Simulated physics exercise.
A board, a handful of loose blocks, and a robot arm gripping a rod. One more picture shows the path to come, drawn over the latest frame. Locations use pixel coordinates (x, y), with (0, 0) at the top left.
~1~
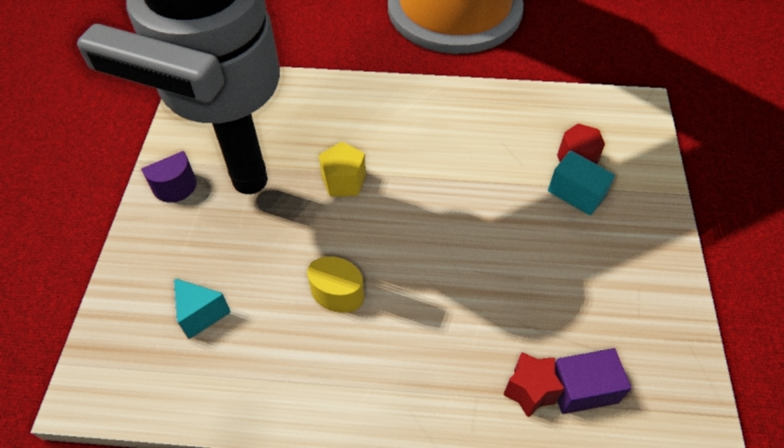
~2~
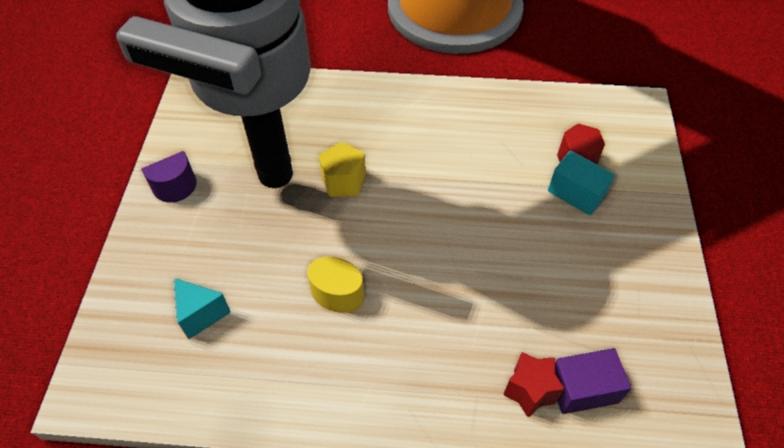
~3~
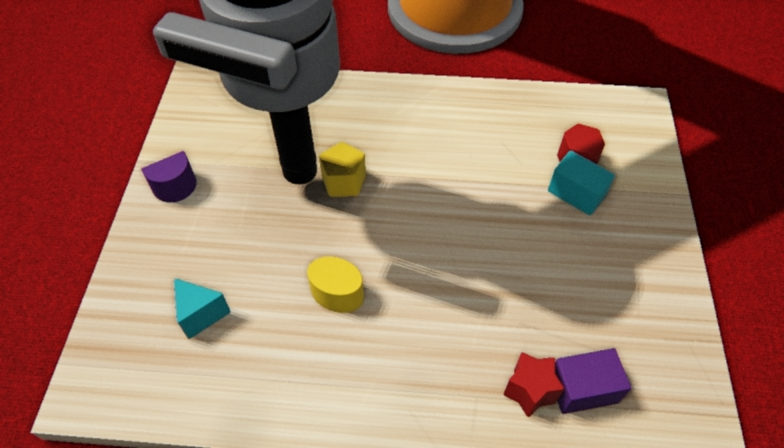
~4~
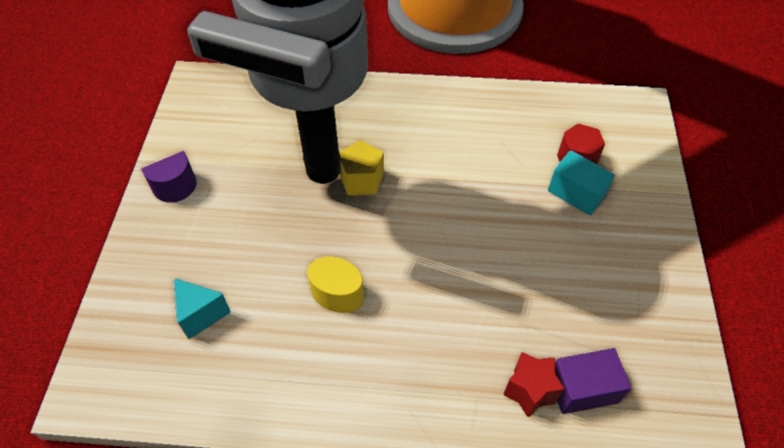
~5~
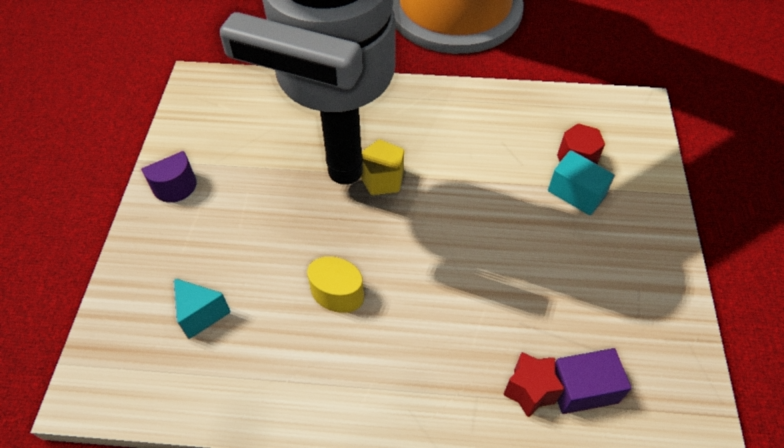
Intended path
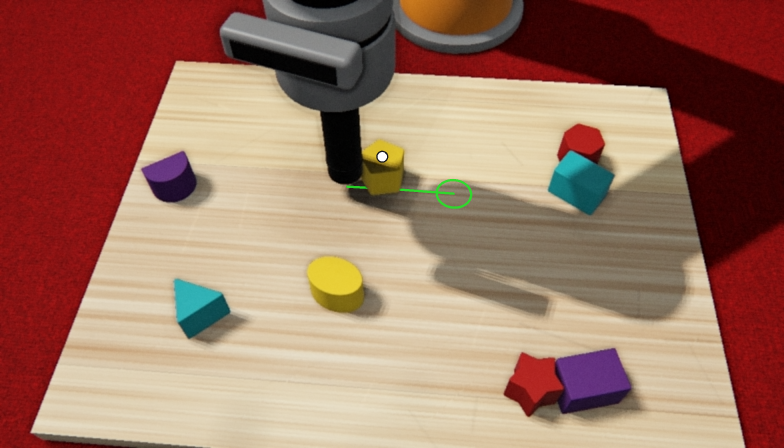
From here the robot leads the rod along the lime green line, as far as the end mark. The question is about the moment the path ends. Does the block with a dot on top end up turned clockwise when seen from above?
Going by the path, no.
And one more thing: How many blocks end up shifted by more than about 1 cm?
I expect just one block to be moved by more than 1 cm.
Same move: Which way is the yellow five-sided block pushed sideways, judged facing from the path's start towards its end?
Shifted left.
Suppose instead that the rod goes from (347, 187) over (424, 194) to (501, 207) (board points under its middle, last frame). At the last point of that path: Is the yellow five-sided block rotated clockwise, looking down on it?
I expect not.
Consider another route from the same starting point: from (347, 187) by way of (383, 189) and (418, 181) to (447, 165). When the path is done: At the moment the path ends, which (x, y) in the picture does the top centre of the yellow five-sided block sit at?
The yellow five-sided block ends near (481, 129).
Path on the board, straight from (347, 187) to (454, 194); the dot is on the yellow five-sided block.
The first path, step by step. Halfway along, rod at (403, 176); yellow five-sided block at (433, 150), turned 20° anticlockwise.
At the end, rod at (456, 179); yellow five-sided block at (455, 143), turned 55° anticlockwise.
